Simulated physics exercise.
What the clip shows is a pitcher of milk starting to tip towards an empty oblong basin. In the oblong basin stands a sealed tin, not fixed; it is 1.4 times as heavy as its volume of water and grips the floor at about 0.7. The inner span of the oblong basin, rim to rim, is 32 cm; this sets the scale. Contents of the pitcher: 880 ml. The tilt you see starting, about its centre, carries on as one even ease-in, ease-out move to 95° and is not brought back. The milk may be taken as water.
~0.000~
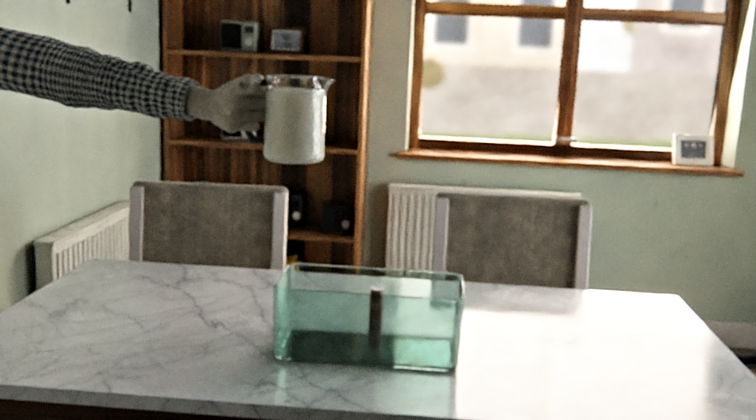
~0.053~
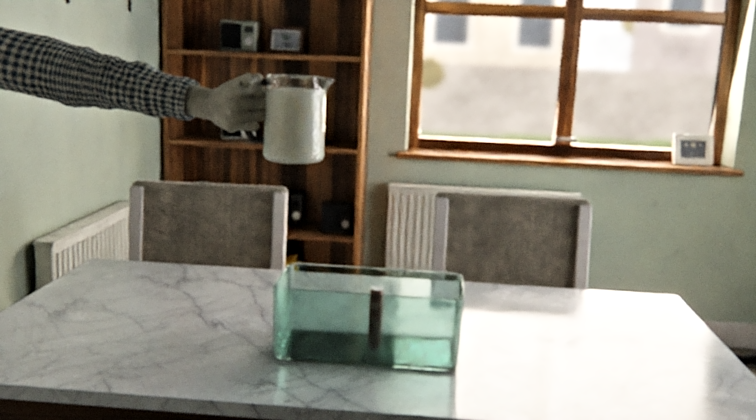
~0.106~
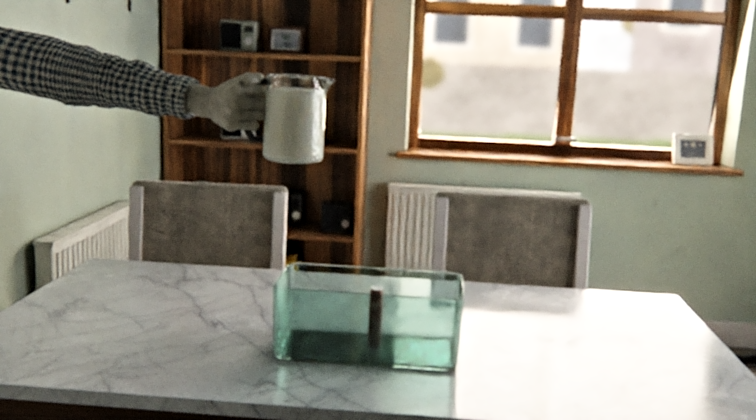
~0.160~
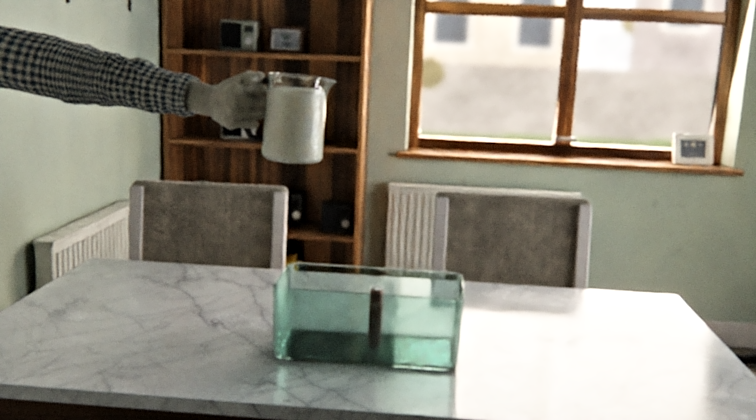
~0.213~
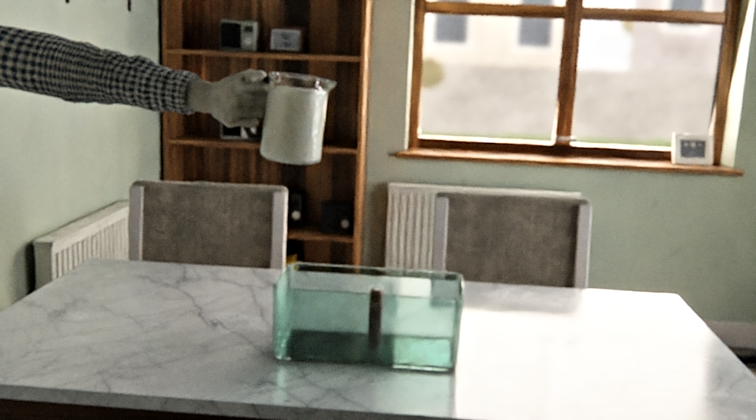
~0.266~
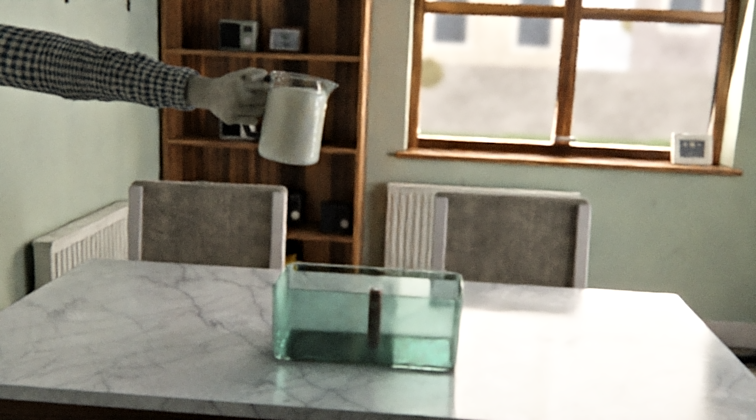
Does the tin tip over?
No, it stays on its base.
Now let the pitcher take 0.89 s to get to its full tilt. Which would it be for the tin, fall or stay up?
Outcome - the tin stays erect.
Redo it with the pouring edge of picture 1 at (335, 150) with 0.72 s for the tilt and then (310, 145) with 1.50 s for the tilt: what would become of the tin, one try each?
In the first try it comes down; in the second it comes down.
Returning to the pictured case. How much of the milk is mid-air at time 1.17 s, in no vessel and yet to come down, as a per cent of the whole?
About 24 % of the total.
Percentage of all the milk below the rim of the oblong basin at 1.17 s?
I'd say roughly 18 in a hundred of it.
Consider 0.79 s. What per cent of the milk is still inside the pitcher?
94 %.
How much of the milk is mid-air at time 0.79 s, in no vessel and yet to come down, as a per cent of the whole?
About 6 per cent.
After 0.79 s the tilt is 51° and 94 per cent is still to pour; the tin stands where it began.
After 1.17 s the tilt is 84° and 59 per cent is still to pour; the tin stands where it began.
After 1.57 s the tilt is 95° and 16 per cent is still to pour; the tin stands where it began.
After 2.00 s the tilt is 95° and 4 per cent is still to pour; the tin stands where it began.
In the end the tin stands where it began.
